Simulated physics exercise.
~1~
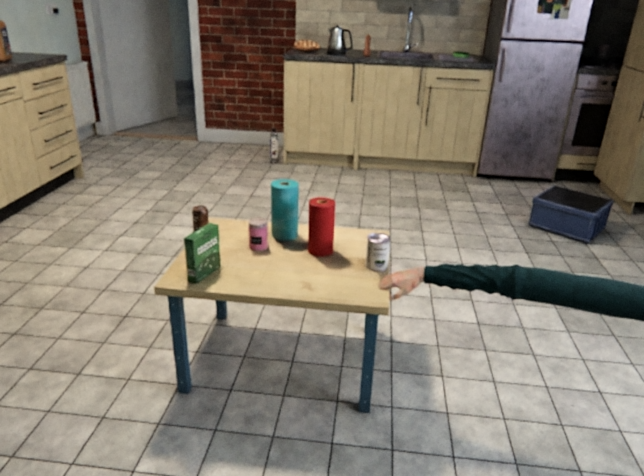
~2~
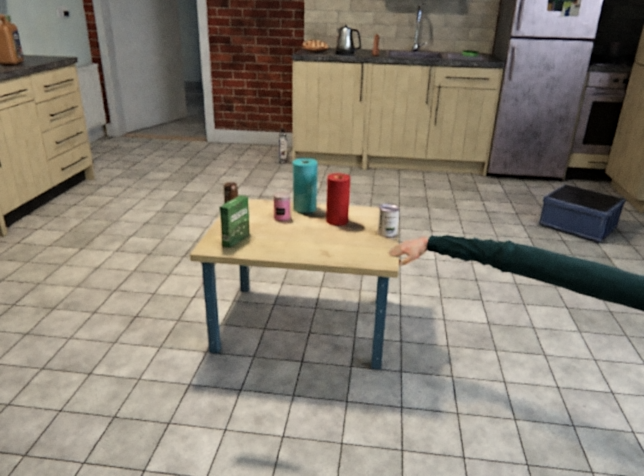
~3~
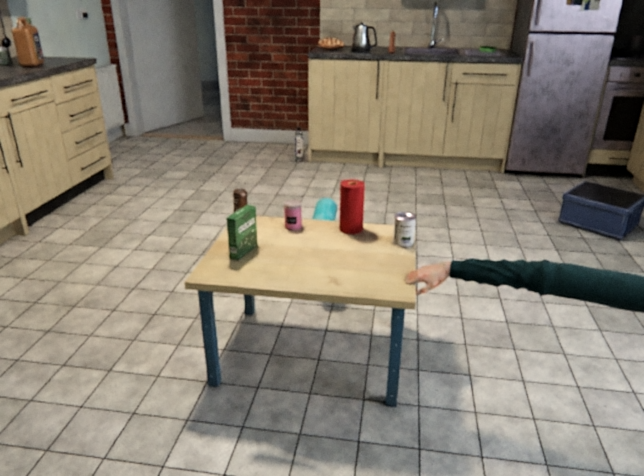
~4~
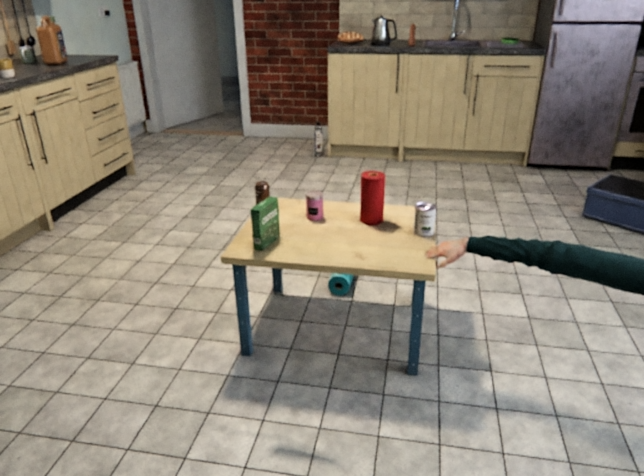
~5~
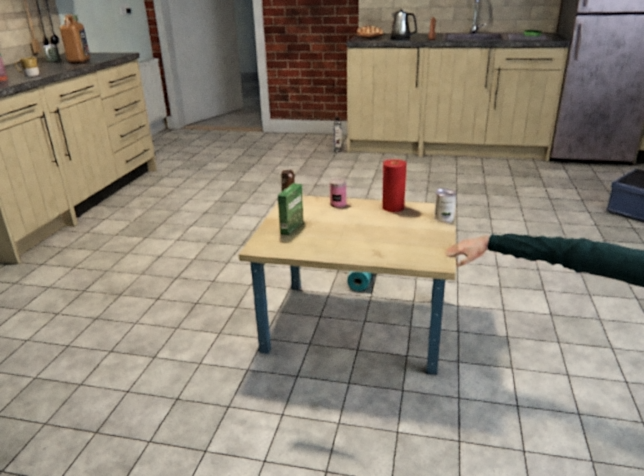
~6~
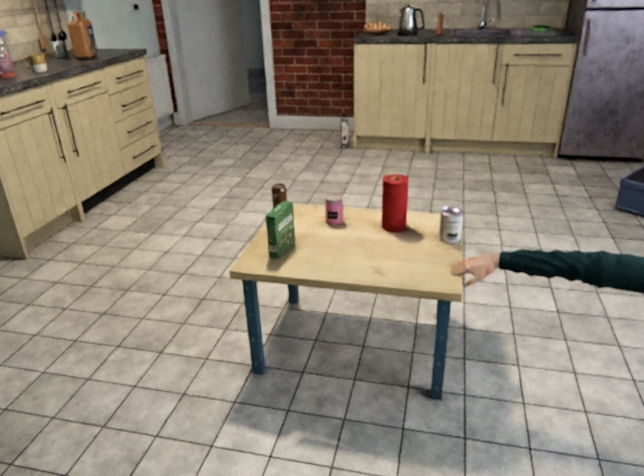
A hand shakes a wooden table and the turquoise roll falls off, the rest staying upright.
